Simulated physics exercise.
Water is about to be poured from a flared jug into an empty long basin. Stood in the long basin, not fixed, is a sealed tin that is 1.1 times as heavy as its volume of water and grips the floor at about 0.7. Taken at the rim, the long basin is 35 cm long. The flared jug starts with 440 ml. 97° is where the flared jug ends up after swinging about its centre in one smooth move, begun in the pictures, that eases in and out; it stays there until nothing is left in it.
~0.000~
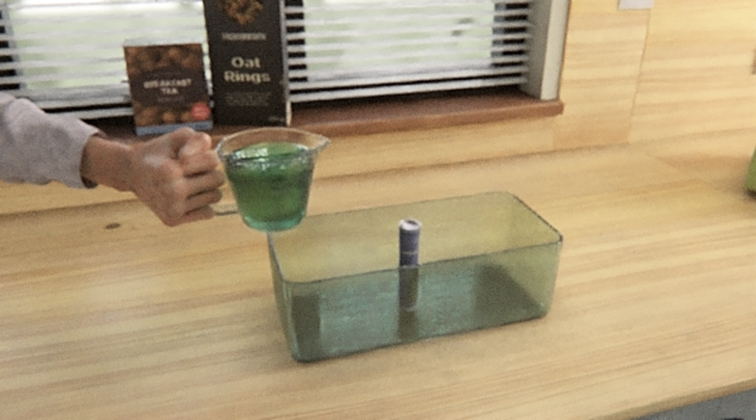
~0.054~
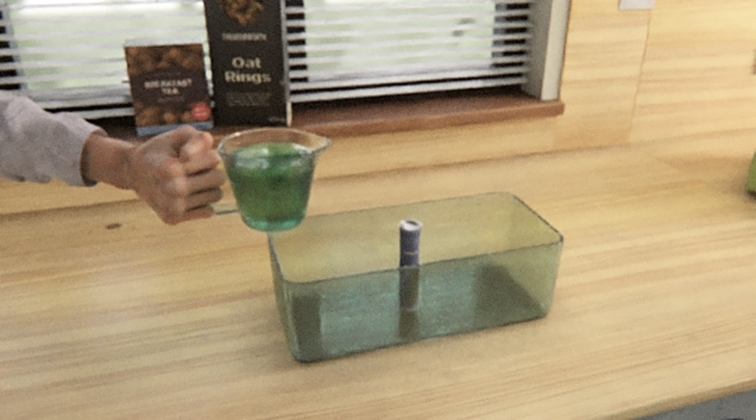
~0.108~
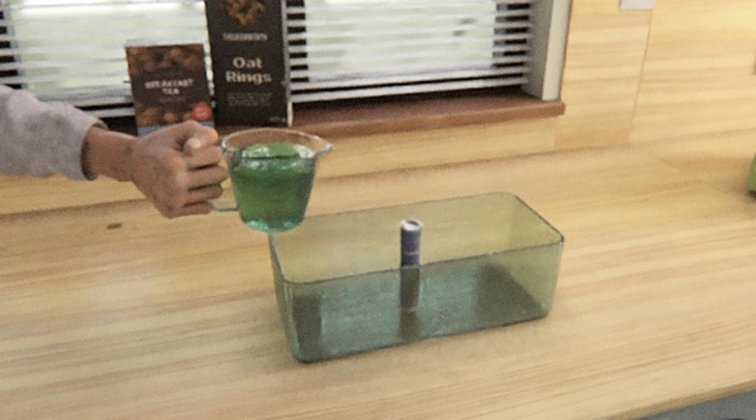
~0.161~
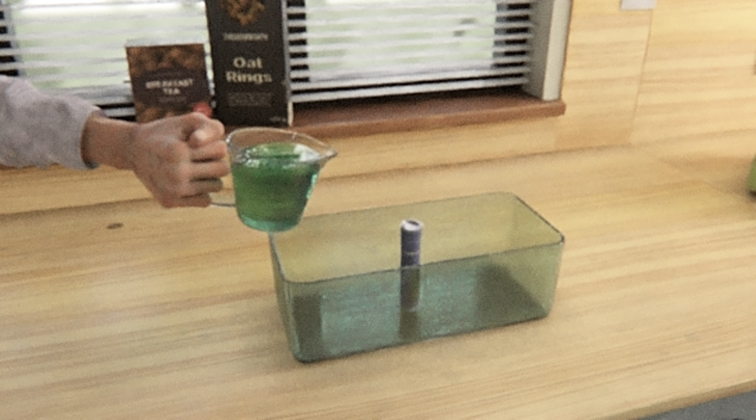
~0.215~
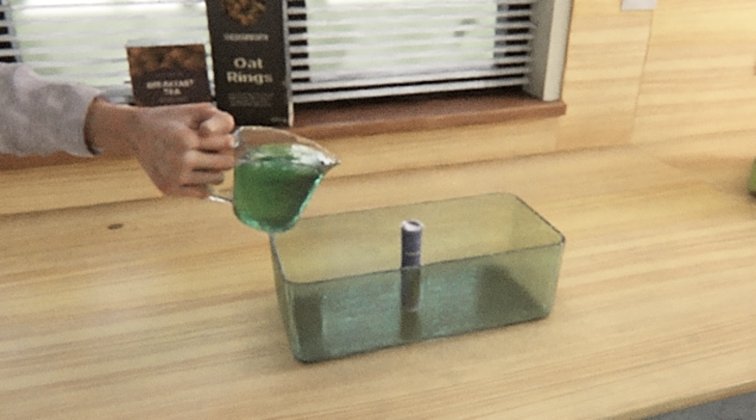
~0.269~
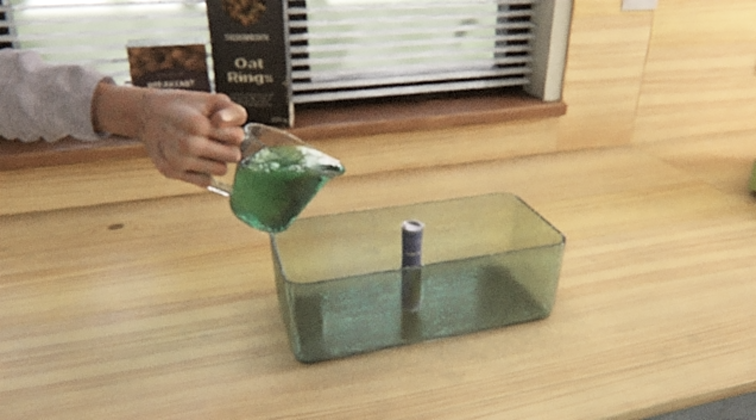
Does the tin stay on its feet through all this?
Yes.
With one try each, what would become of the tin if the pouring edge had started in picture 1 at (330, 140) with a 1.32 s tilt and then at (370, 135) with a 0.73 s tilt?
First it stays on its base; then it tips over.
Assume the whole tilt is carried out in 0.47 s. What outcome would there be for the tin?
So the tin will hold steady.
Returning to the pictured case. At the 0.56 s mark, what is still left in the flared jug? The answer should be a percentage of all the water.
46 %.
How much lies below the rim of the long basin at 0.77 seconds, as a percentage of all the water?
Some 88 per cent.
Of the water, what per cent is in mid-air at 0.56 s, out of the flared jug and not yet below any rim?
Around 18 in a hundred.
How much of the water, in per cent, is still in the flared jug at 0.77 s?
About 7 percent.
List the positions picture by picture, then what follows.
Tilt 0°; pouring edge (329, 140); surface from (224, 160) to (314, 150); the long basin's rim runs from (274, 253) to (536, 215); the tin's top is at (410, 228), in the first picture.
Tilt 1°; pouring edge (331, 141); surface from (225, 159) to (315, 151), in the second picture.
Tilt 5°; pouring edge (334, 145); surface from (228, 158) to (317, 152), in the third picture.
Tilt 11°; pouring edge (338, 151); surface from (232, 158) to (322, 153), in the fourth picture.
Tilt 19°; pouring edge (341, 160); surface from (236, 161) to (331, 155), in the fifth picture.
Tilt 29°; pouring edge (344, 171); surface from (239, 164) to (336, 162); 2 per cent is over the edge, in the sixth picture.
Then, 0.56 s in, the tilt is 84° and 45 per cent is still to pour; the tin stands where it began.
Then, 0.77 s in, the tilt is 97° and 7 per cent is still to pour; the tin stands where it began.
Then, 0.99 s in, the tilt is 97° and 0 per cent is still to pour; the tin stands where it began.
Then, 1.23 s in, the tilt is 97° and 0 per cent is still to pour; the tin stands where it began.
Finally, the tin stands where it began.
